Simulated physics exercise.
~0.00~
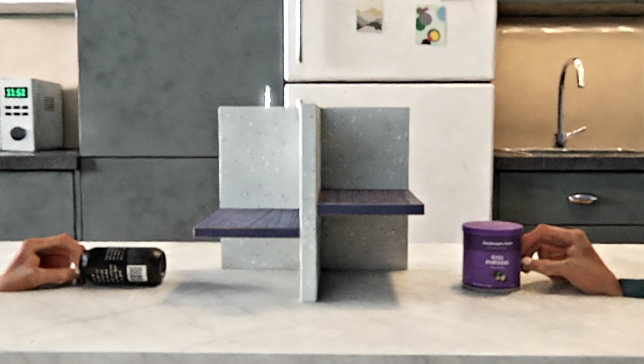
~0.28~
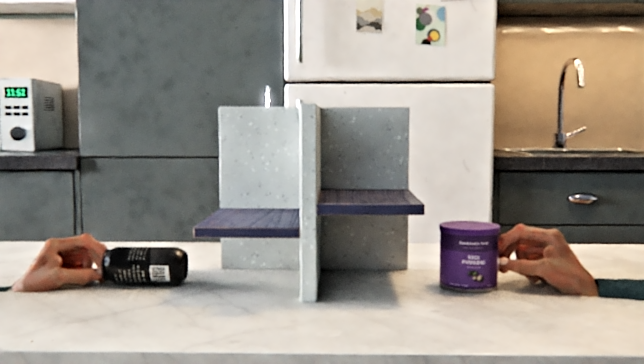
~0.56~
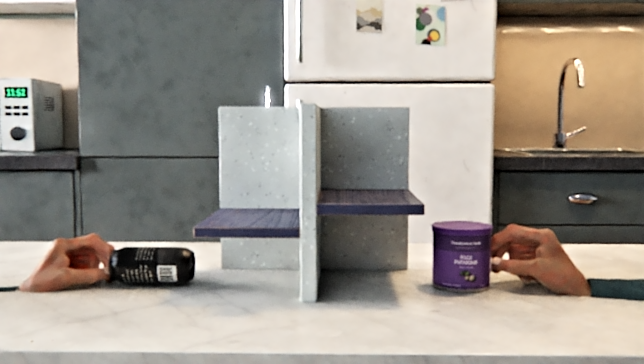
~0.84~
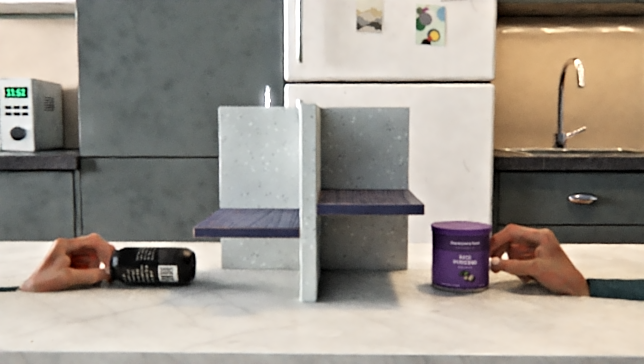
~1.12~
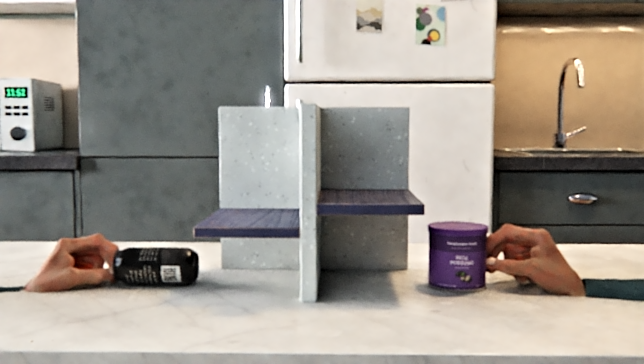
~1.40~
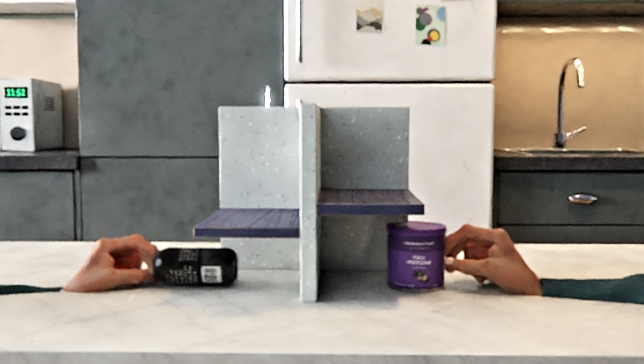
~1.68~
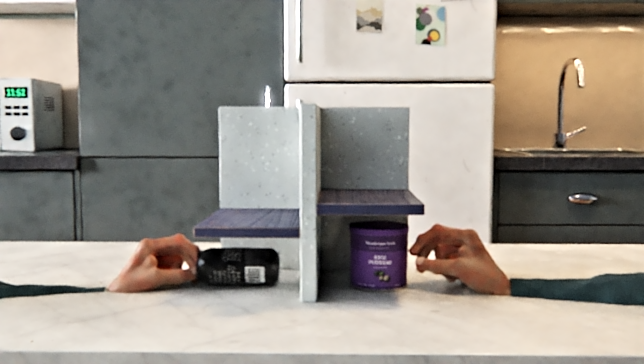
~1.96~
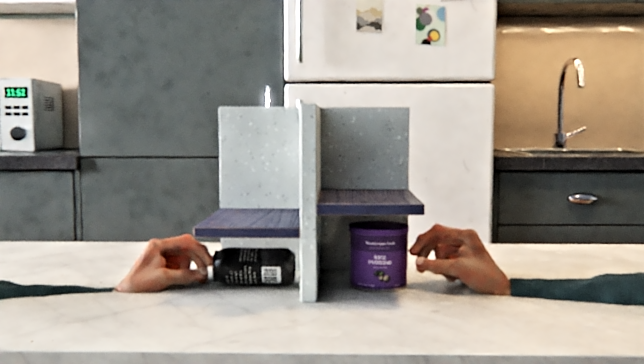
We see two hands on a kitchen counter sliding a black can on its side from the left and an upright purple tin from the right toward a small rack; the tin goes under the right shelf, and the can slides beneath the left one, where both end up.
